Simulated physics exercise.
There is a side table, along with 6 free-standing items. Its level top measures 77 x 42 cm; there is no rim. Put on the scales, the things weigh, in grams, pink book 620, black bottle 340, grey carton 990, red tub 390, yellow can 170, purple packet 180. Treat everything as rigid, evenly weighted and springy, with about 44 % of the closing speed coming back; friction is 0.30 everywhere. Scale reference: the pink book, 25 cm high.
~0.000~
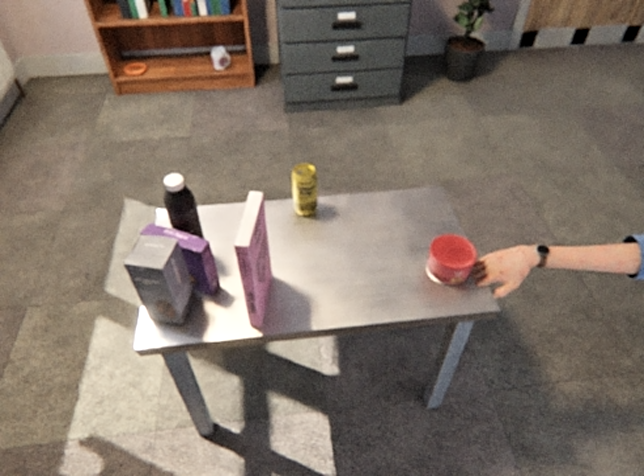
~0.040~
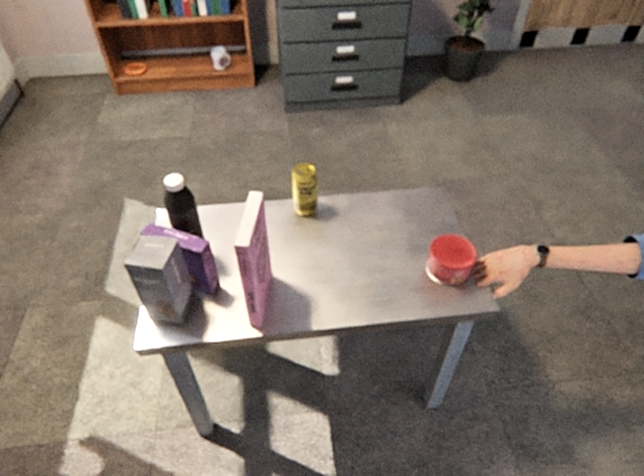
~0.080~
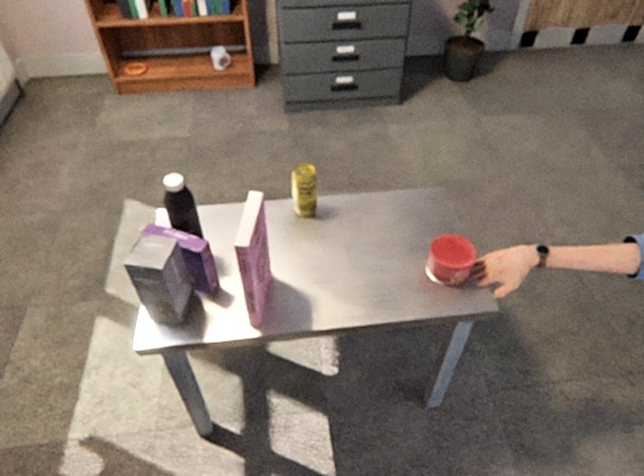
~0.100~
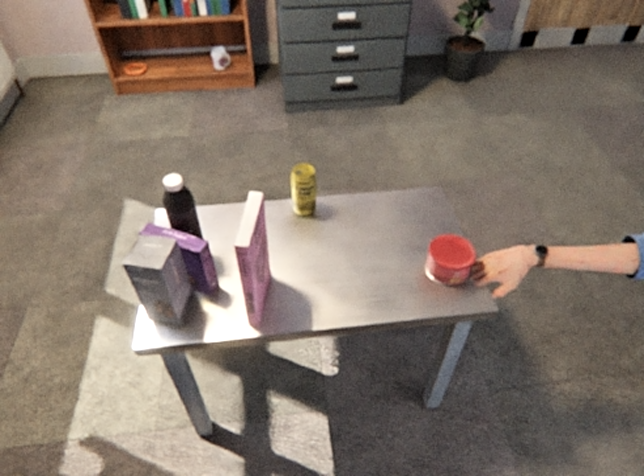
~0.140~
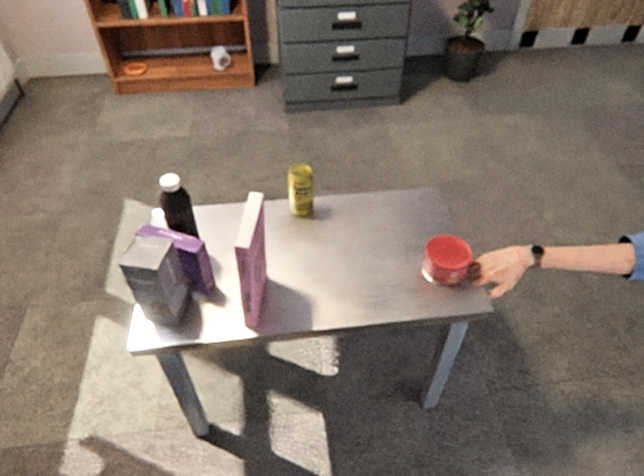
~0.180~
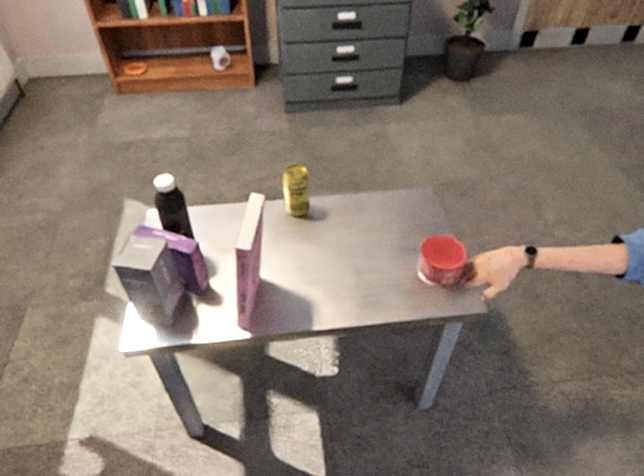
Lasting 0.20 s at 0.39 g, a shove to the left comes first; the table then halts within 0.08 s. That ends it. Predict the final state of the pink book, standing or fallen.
I expect it to come down.
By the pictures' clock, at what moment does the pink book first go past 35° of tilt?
That comes at close to 0.3 seconds.
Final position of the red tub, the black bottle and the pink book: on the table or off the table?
Well, the red tub does not come off, the black bottle does come off, and the pink book does not come off.
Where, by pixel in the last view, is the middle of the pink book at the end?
Around pixel (237, 311).
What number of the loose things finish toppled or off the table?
All told, 2.
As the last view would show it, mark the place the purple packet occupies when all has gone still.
Around (120, 265).
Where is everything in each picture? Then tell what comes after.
The first picture shows pink book (256, 262); black bottle (185, 221).
The second picture shows red tub (451, 260); yellow can (305, 191).
The third picture shows purple packet (181, 260); black bottle (185, 221).
The fourth picture shows grey carton (162, 281); red tub (450, 260).
The fifth picture shows table along by 1 cm; pink book (253, 263) tilted 3°; yellow can (301, 191).
The sixth picture shows table along by 3 cm; pink book (250, 264) tilted 7°; black bottle (175, 222).
By 0.38 s, table along by 11 cm; pink book tilted 62° near (238, 291); black bottle tilted 11°.
By 0.78 s, table along by 11 cm; black bottle now off the table; pink book on its side near (237, 311); purple packet 2 cm from its spot.
When it is over (1.2 s), off the table but upright, black bottle; lying over on the table, pink book; the other 4 within 5 cm of the start. End places, in pixels of the last picture, pink book near (237, 311).
